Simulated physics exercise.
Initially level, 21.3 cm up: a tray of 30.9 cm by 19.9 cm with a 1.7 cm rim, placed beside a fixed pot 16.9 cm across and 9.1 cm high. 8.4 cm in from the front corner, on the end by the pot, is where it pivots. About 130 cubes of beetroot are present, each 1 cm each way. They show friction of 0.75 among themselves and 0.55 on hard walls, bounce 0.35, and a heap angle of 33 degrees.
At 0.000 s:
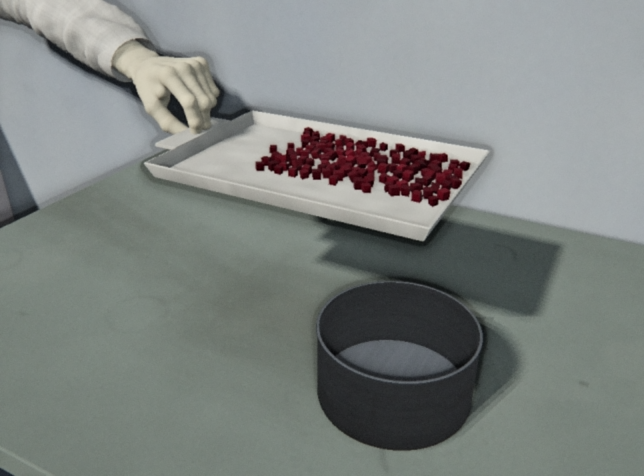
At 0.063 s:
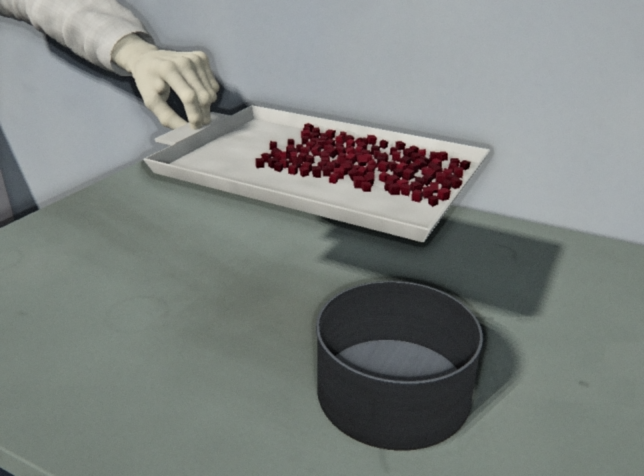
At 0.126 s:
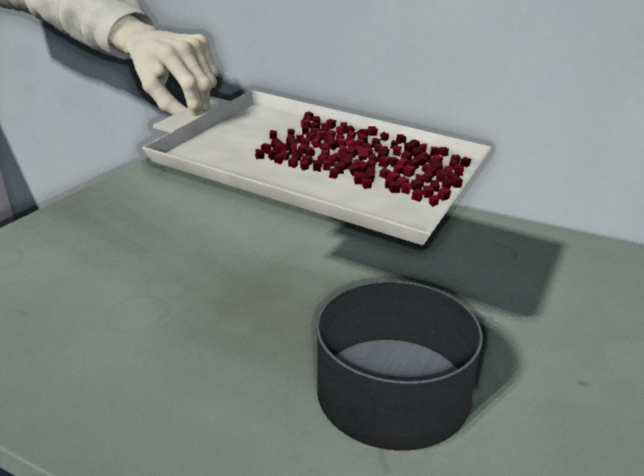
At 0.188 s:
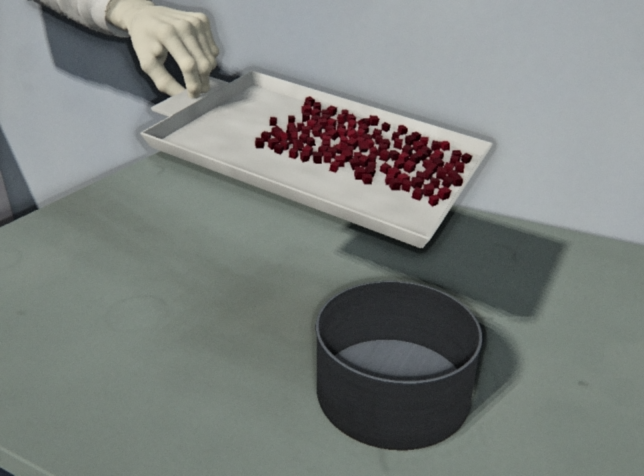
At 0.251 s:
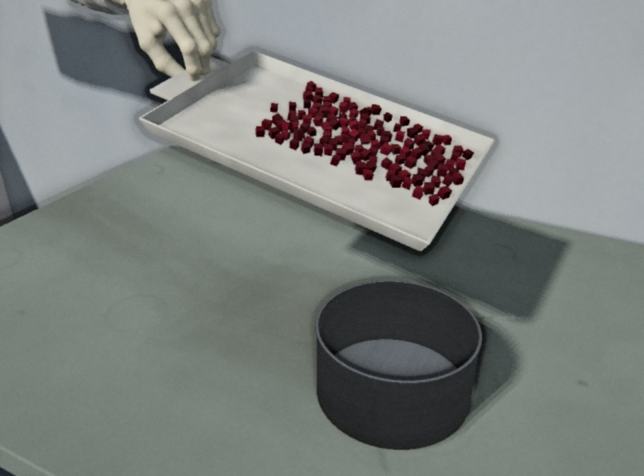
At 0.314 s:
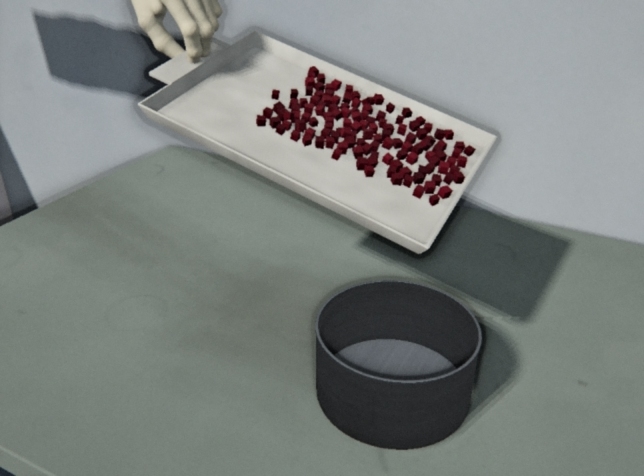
A pale hand at the left end of a white tray of small dark red cubes raised that end steadily, tilting the tray down to the right, while the cubes stayed on it above a dark round pot.
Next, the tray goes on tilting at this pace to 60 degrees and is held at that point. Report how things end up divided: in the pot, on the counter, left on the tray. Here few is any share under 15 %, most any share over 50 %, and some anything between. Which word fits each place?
Pot: Some; counter: Some; left on the tray: Some.
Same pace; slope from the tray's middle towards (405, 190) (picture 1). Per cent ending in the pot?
That would be close to 0 per cent.
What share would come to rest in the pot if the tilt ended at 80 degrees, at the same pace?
In that case, near 70 percent.
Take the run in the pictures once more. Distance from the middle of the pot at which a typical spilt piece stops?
Some 22 cm.
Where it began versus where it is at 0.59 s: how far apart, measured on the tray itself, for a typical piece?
Roughly 2 cm.
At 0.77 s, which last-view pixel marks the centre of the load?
Approximately (416, 175) in the last picture.
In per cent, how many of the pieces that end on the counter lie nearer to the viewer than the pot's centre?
I'd put it at around 80 per cent.
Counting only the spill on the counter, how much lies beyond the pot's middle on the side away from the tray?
Roughly 100 percent of the spill.
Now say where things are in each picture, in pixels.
The first picture shows tray tilt 0 degrees, front corners at (153, 162) and (424, 224); middle of the pieces at (362, 163); pot at (398, 326).
The second picture shows tray tilt 1 degrees, front corners at (152, 158) and (425, 225); middle of the pieces at (362, 161).
The third picture shows tray tilt 5 degrees, front corners at (151, 147) and (425, 228), lowest corner right front; middle of the pieces at (363, 155).
The fourth picture shows tray tilt 10 degrees, front corners at (150, 132) and (425, 233), lowest corner right front; middle of the pieces at (364, 147).
The fifth picture shows tray tilt 14 degrees, front corners at (148, 118) and (425, 236), lowest corner right front; middle of the pieces at (365, 139).
The sixth picture shows tray tilt 19 degrees, front corners at (148, 104) and (424, 240), lowest corner right front; middle of the pieces at (368, 134); pot at (398, 325). Its pace works out near 75 degrees a second.
After 0.59 s, tilt 40 degrees; the tray holds 100 %, the pot 0 %.
Then, at 0.77 s, tilt 53 degrees; the tray holds 100 %, the pot 0 %.
After 1.07 s, tilt 60 degrees; the tray holds 45 %, the pot 20 %.
At rest (2.4 s), pot 30 %, counter 30 %, tray 35 %.
